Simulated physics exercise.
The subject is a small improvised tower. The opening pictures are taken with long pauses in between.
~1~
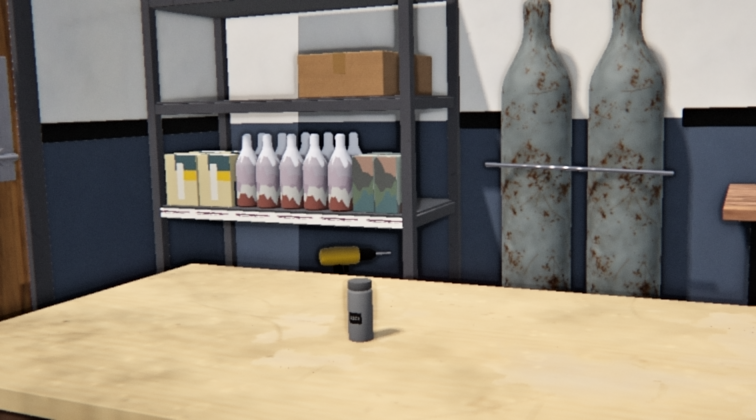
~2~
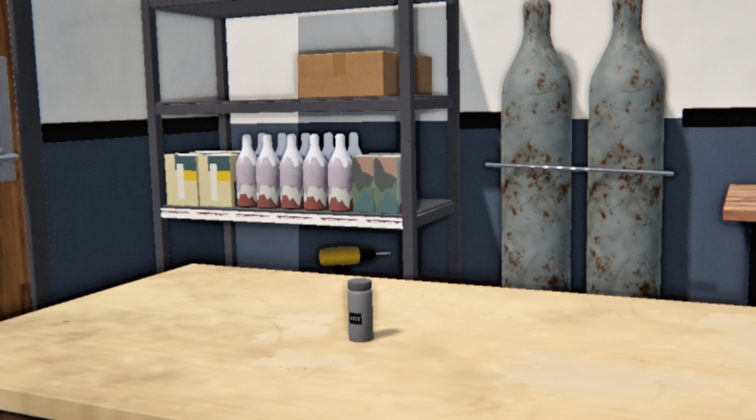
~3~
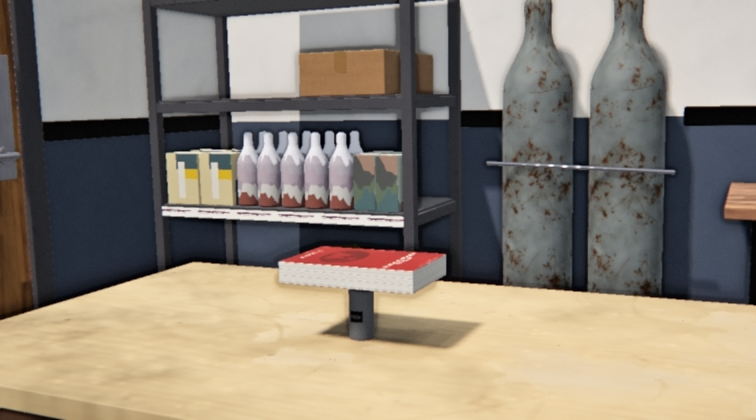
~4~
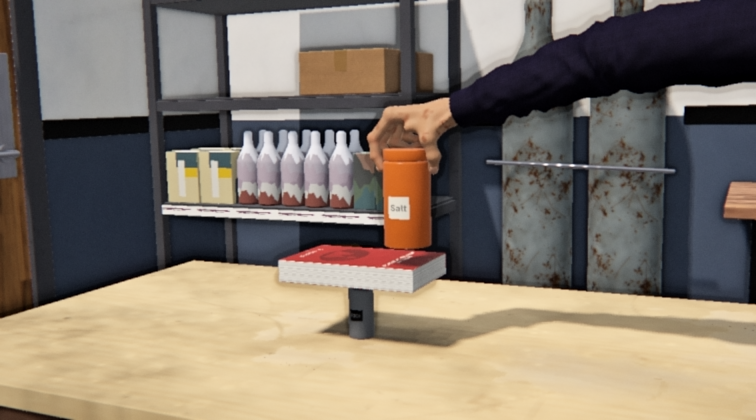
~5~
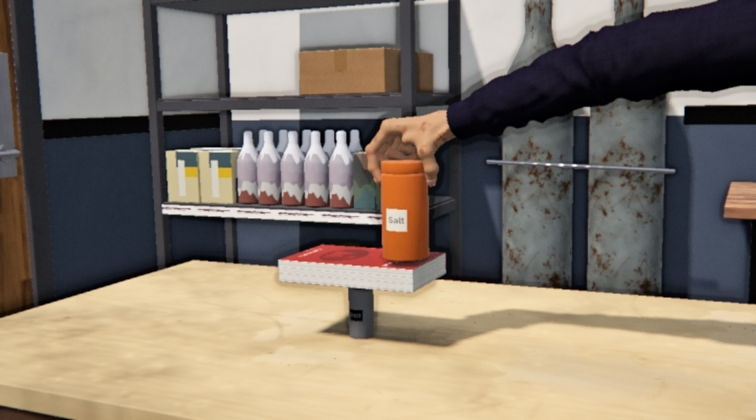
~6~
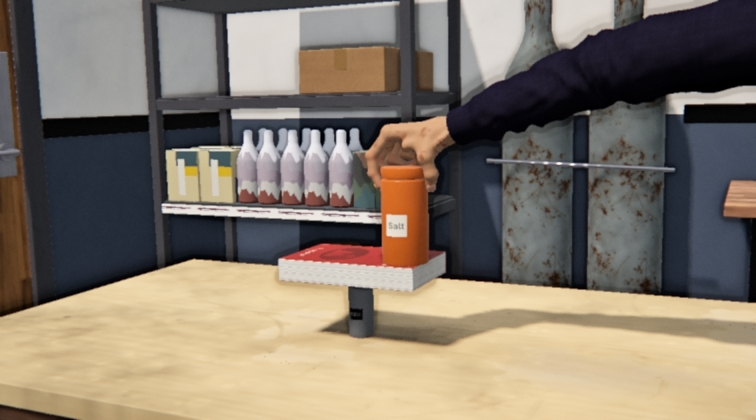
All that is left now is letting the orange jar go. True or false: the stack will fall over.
True.
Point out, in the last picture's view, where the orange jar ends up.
Around (523, 327).
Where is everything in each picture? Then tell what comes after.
In the first picture, the last thing is not in view yet; grey shaker (360, 310).
In the second picture, the last thing is not in view yet; grey shaker (360, 310).
In the third picture, the last thing is not in view yet; grey shaker (361, 309).
The fourth picture shows coming down; orange jar (407, 197); grey shaker (361, 307).
The fifth picture shows coming down; orange jar (405, 209); grey shaker (361, 307).
The sixth picture shows in place under the hand; orange jar (405, 215); grey shaker (361, 306).
Then, 0.50 s after the last picture, orange jar now fallen; red book tipped 69° from how it was.
Then, 0.90 s after the last picture, grey shaker and red book now fallen.
At rest, fallen, orange jar and red book; tipped over in the stack, grey shaker. Seen from the same camera at the end, orange jar near (523, 327). The stack gives way.
